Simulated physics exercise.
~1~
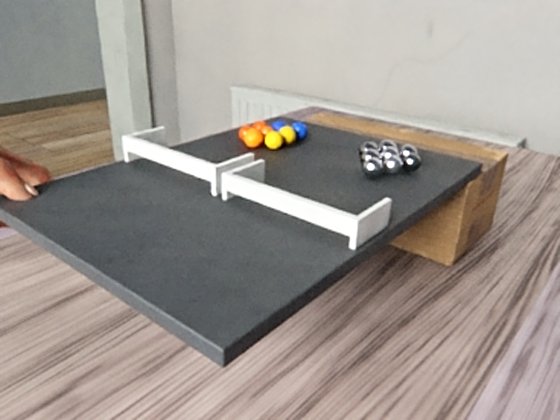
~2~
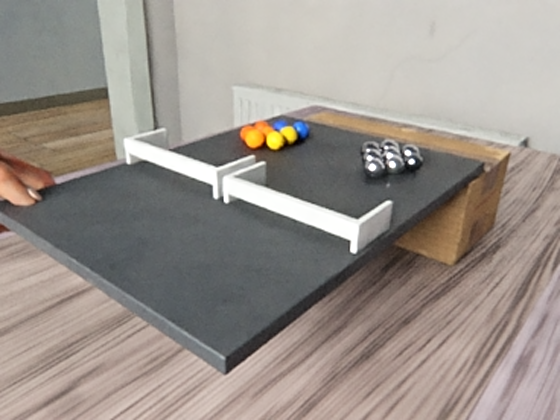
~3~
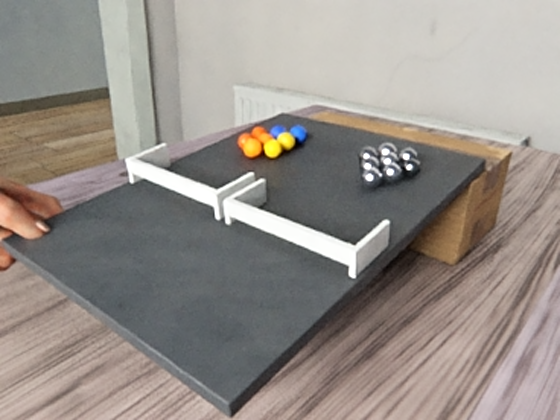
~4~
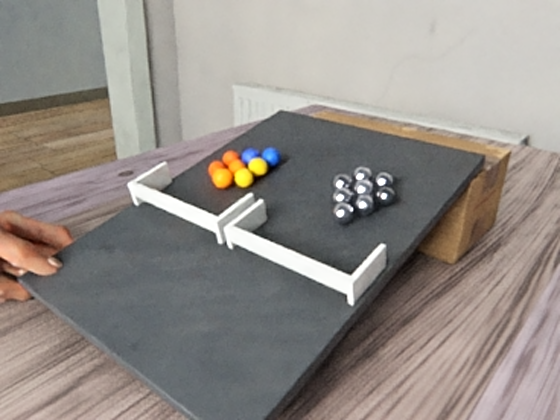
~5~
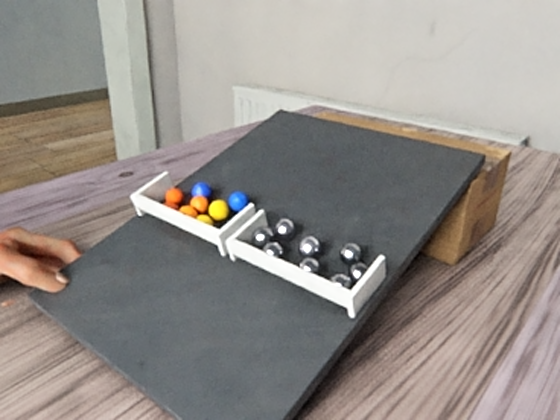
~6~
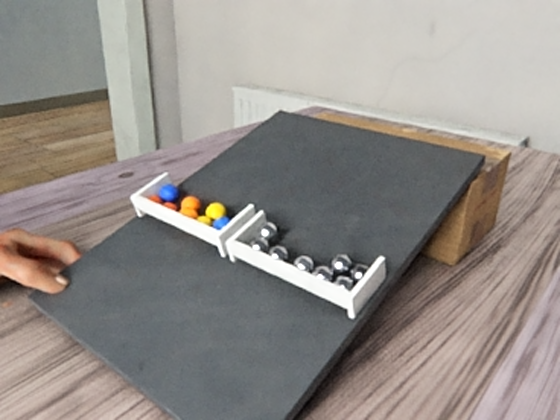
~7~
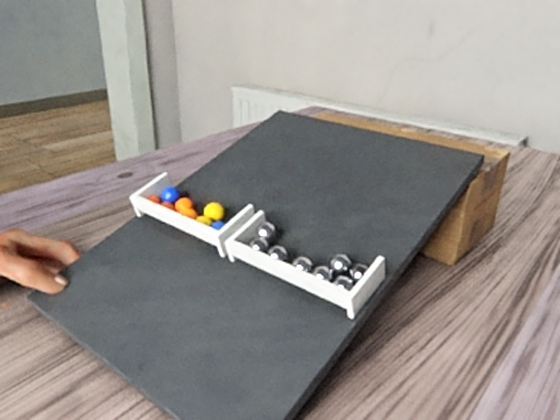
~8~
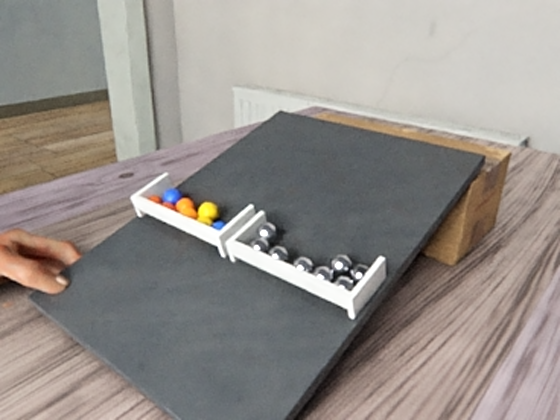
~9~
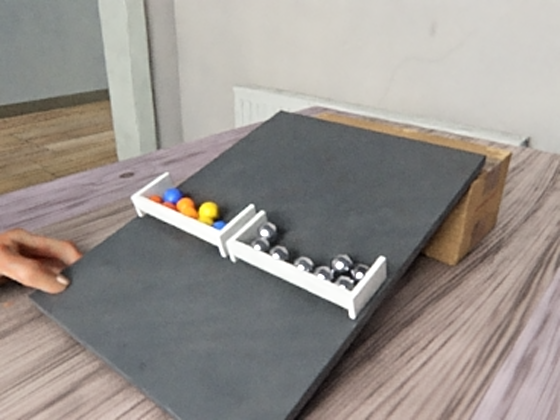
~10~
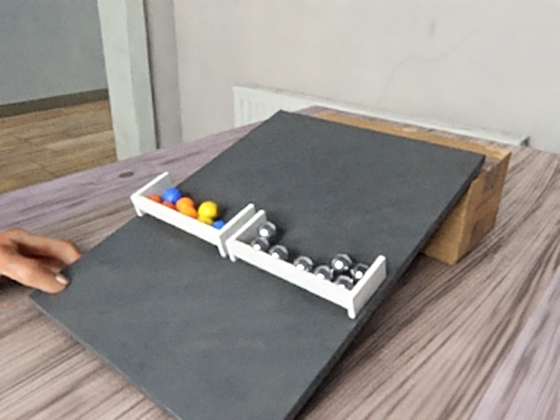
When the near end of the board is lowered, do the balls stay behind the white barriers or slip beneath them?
Both groups stay behind the barriers. The coloured balls gather behind the left one and the silvery balls behind the right one.
